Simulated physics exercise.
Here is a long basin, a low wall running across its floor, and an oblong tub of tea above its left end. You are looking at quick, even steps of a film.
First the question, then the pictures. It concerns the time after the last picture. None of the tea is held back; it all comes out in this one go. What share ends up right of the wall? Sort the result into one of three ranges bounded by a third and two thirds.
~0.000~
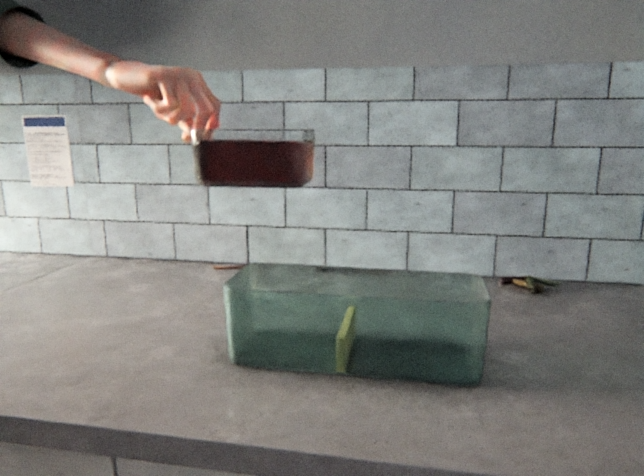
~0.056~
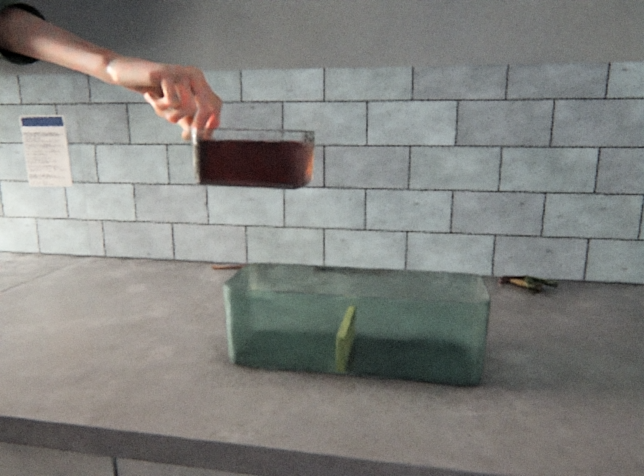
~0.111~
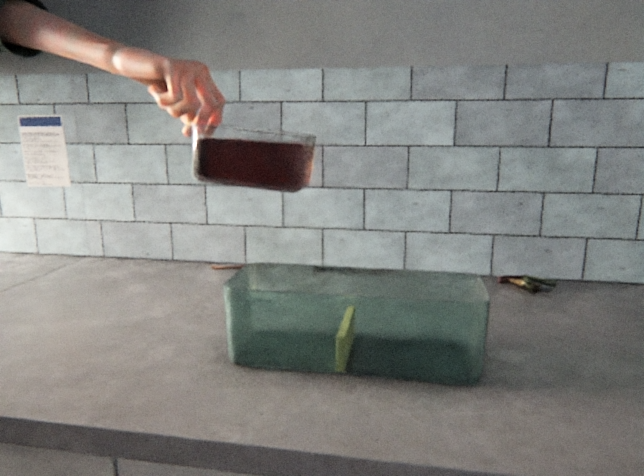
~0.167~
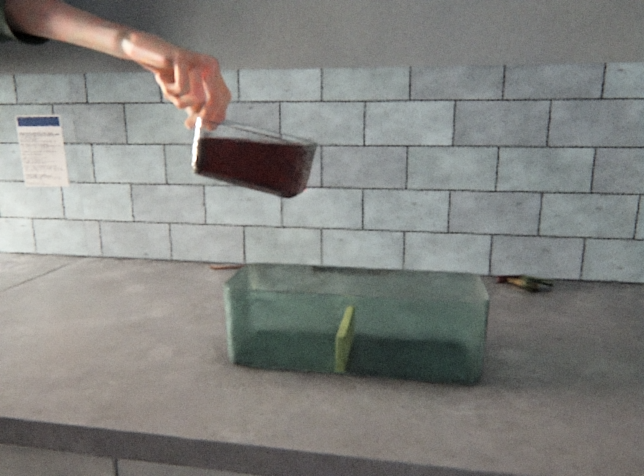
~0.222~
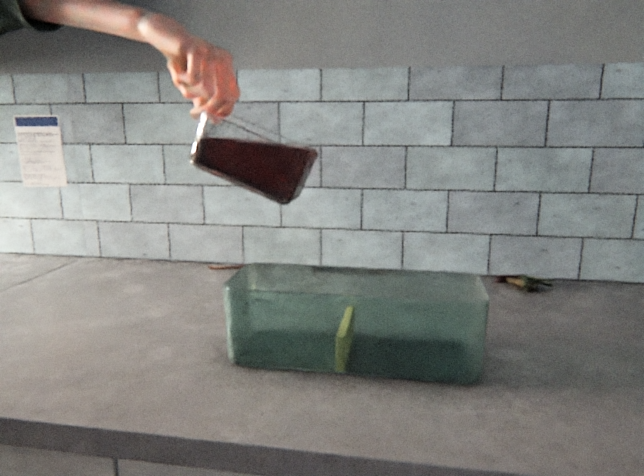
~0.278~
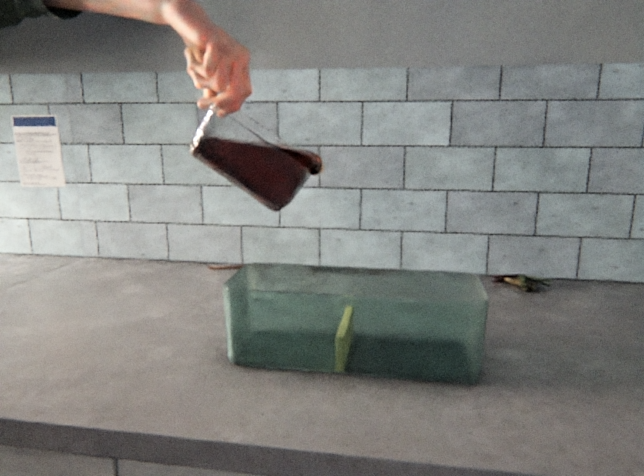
It falls in the middle range, a third to two thirds.
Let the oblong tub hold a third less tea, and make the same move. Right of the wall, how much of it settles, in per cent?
About 40 %.
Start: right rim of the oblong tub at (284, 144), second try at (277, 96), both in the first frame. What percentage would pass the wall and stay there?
15 and 30 in a hundred.
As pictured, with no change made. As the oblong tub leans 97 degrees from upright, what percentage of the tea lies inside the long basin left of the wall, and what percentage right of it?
0 % left, 35 % right.
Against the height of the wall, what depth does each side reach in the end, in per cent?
It settles around 30 on the left side and around 40 on the right side.
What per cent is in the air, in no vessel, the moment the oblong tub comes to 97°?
Airborne fraction: Approx. 50 %.
Then, 0.57 s in, the tilt is 97° and 15 per cent is still to pour, 1 is left of the wall and 33 right of it.
Then, 0.79 s in, the tilt is 113° and 2 per cent is still to pour, 30 is left of the wall and 57 right of it.
Then, 1.01 s in, the tilt is 113° and 0 per cent is still to pour, 36 is left of the wall and 57 right of it.
Then, 1.26 s in, the tilt is 113° and 0 per cent is still to pour, 36 is left of the wall and 57 right of it.
Finally, 36 per cent lies left of the wall, 57 right of it and 8 outside.
